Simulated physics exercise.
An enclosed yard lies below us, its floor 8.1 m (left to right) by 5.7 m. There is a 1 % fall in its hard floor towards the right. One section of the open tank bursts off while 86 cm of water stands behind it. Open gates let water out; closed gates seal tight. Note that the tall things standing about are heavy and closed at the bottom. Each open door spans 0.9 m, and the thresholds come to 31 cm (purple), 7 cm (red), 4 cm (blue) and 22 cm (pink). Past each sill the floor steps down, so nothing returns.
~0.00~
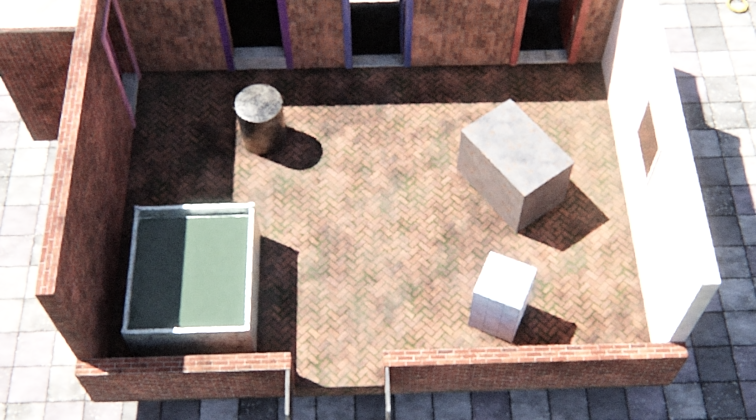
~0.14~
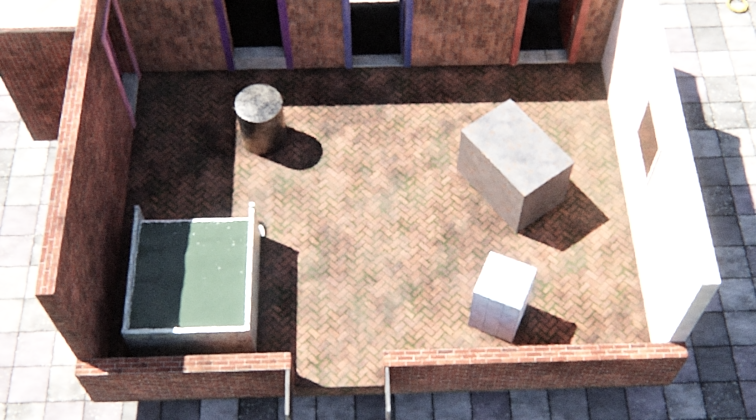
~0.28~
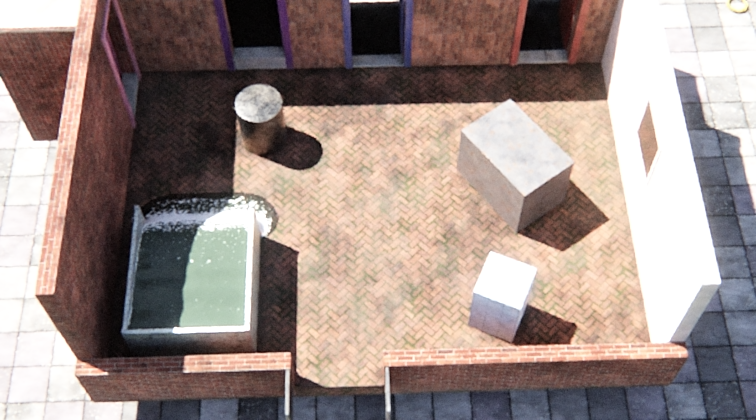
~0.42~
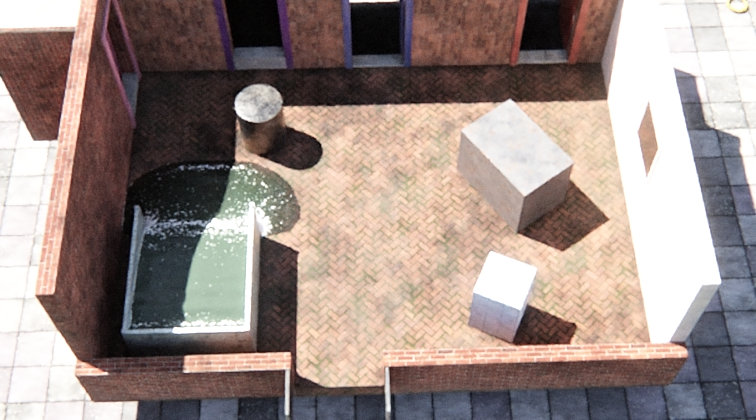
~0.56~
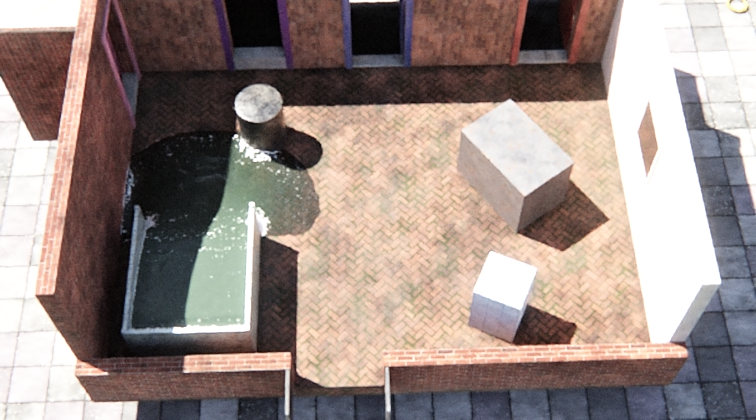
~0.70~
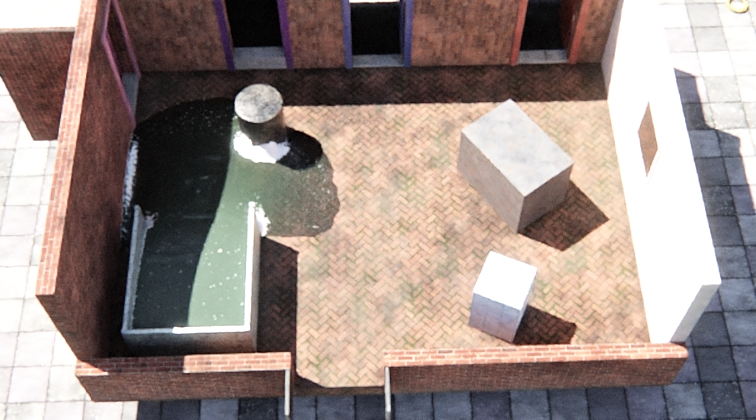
Green water bursts from the tank's far side and spreads around the cylinder across the brick yard.
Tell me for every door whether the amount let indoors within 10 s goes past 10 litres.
The purple door will most likely respect the limit. The red door will most likely bust the limit. The blue door will most likely bust the limit. The pink door will most likely bust the limit.
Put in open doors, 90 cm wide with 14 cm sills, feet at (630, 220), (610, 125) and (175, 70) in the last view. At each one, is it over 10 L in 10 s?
Door 1: Lower; door 2: Higher; door 3: Higher.
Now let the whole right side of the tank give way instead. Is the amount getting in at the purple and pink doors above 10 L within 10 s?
Purple door doesn't reach it, pink door doesn't reach it.
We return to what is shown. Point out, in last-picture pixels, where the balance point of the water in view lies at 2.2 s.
The water's centre sits at about (225, 168).
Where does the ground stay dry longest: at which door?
Door: Red.
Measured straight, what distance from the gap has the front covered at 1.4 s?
I'd put it close to 4.2 m.
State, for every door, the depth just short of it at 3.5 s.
Measured in centimetres, the purple door gives 20, the red door 8, the blue door 6 and the pink door 23.
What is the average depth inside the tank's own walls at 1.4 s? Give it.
Depth, averaged: Around 38 centimetres.
After 1.4 s water covers 30 % of the floor and is deepest (54 cm) near (141, 74); purple door 20 cm at the sill, 1 L in, red door not reached, blue door not reached, pink door 15 cm at the sill, 0 L in.
After 2.2 s water covers 40 % of the floor and is deepest (50 cm) near (140, 82); purple door 27 cm at the sill, 3 L in, red door not reached, blue door 10 cm at the sill, 7 L in, pink door 40 cm at the sill, 50 L in.
After 3.5 s water covers 55 % of the floor and is deepest (30 cm) near (597, 73); purple door 20 cm at the sill, 5 L in, red door 8 cm at the sill, 0 L in, blue door 6 cm at the sill, 18 L in, pink door 23 cm at the sill, 131 L in.
After 6.0 s water covers 85 % of the floor and is deepest (22 cm) near (601, 98); purple door 8 cm at the sill, 5 L in, red door 18 cm at the sill, 45 L in, blue door 5 cm at the sill, 27 L in, pink door 9 cm at the sill, 134 L in.
After 10.0 s water covers 95 % of the floor and is deepest (17 cm) near (629, 255); purple door 4 cm at the sill, 5 L in, red door 11 cm at the sill, 141 L in, blue door 3 cm at the sill, 28 L in, pink door 2 cm at the sill, 134 L in.
